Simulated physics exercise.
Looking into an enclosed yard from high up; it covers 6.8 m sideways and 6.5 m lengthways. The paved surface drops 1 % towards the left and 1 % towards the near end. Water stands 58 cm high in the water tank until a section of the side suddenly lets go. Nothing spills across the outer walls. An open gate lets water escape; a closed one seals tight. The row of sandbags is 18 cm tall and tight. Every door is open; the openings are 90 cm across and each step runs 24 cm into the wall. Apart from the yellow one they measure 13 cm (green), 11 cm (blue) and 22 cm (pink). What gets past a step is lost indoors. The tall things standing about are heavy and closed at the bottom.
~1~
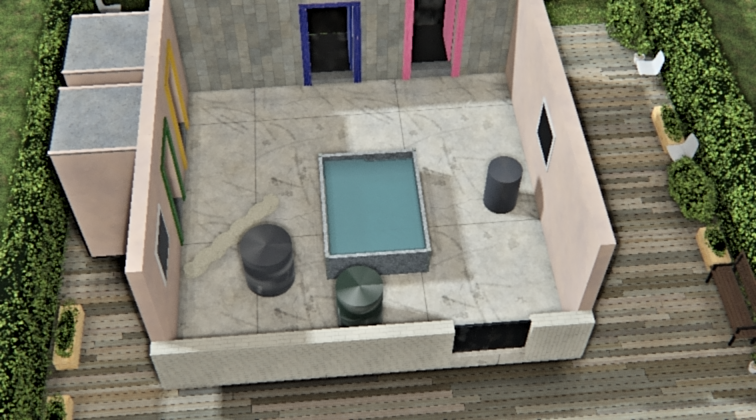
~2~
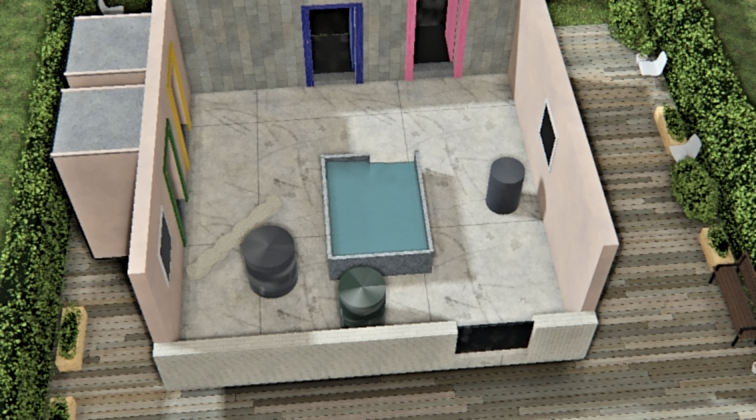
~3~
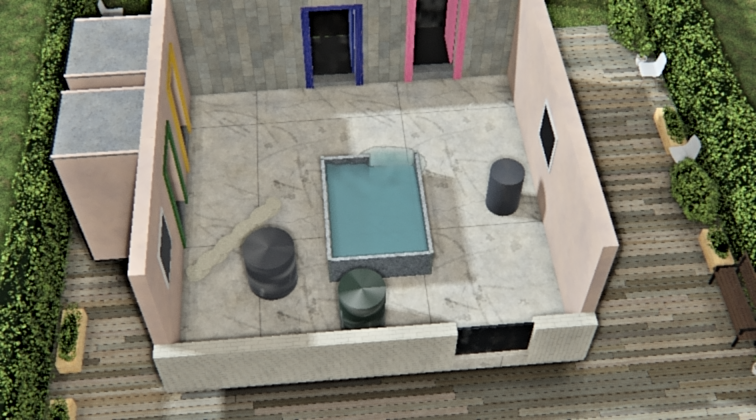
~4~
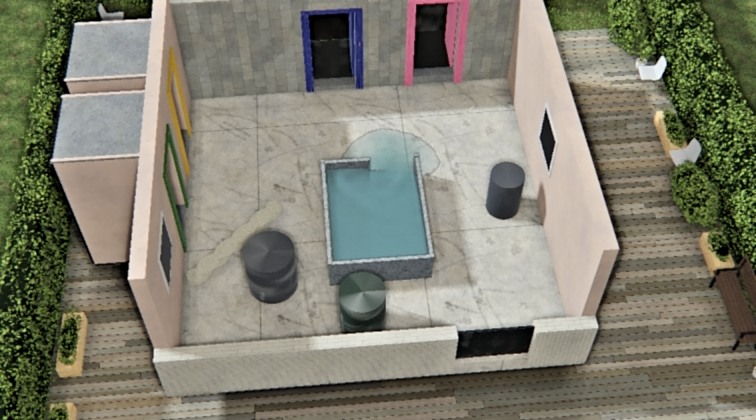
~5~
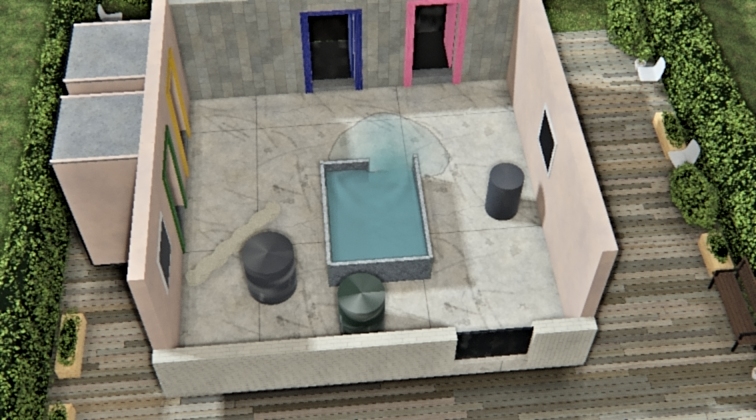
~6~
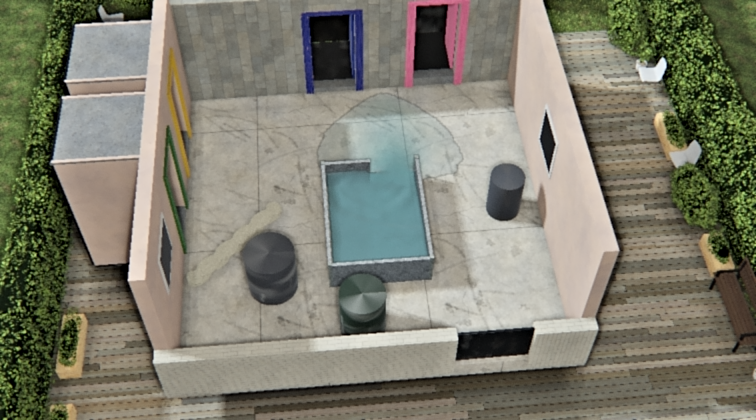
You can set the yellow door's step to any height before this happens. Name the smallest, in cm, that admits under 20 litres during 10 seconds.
At least 8 cm or so.
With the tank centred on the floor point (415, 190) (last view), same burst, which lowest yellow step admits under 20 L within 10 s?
Then roughly 8.0 cm.
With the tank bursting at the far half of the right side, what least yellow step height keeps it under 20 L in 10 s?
Some 6.0 cm.
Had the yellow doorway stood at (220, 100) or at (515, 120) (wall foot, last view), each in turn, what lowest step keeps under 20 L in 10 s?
About 7.0 and 9.5 cm.
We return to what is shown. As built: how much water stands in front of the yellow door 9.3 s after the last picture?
Some 8.5 cm.
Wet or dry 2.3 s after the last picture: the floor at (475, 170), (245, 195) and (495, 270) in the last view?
In turn: Not reached, dry, still dry.
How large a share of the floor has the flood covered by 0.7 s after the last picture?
Some 20 per cent of it.
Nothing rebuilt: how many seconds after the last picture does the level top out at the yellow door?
At about 4.0 s.
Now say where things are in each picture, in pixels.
In the first picture, the water tank at (372, 204) is whole and still, 58 cm deep; the yellow door at (178, 113) is dry.
In the second picture, water pours out on the far side and has run 0.3 m, to a hidden place; about 5 cm deep outside, 58 cm at the back.
In the third picture, the gap is on the far side, the front 0.7 m out at (376, 149); the back of the water tank holds 58 cm.
In the fourth picture, water pours out on the far side and has run 1.3 m, to (377, 133); about 6 cm deep outside, 58 cm at the back.
In the fifth picture, the front is at (374, 117), 1.8 m from the gap on the far side; 2.7 m2 of floor is wet, 58 cm left at the back.
In the sixth picture, the front is at (376, 99), 2.3 m from the gap on the far side; 4.0 m2 of floor is wet, 58 cm left at the back; 2.7 m in a straight line remain to the yellow door at (180, 121).
Then, 0.7 s after the last picture water covers 20 % of the floor, deepest (28 cm) near (397, 171); it has not reached the yellow door.
Then, 2.3 s after the last picture water covers 30 % of the floor, deepest (26 cm) near (502, 80); it has not reached the yellow door.
Then, 9.3 s after the last picture water covers 80 % of the floor, deepest (16 cm) near (184, 270); 8 cm at the yellow door, 0 litres in over its 25 cm step.
At the yellow door as built, the water peaked near 11 cm, 3.9 s after the last picture.
With a step of 7 cm, 31 litres would have come in within the 10 s; with 9.5 cm, 6 litres. So under 20 litres takes about 8 cm.
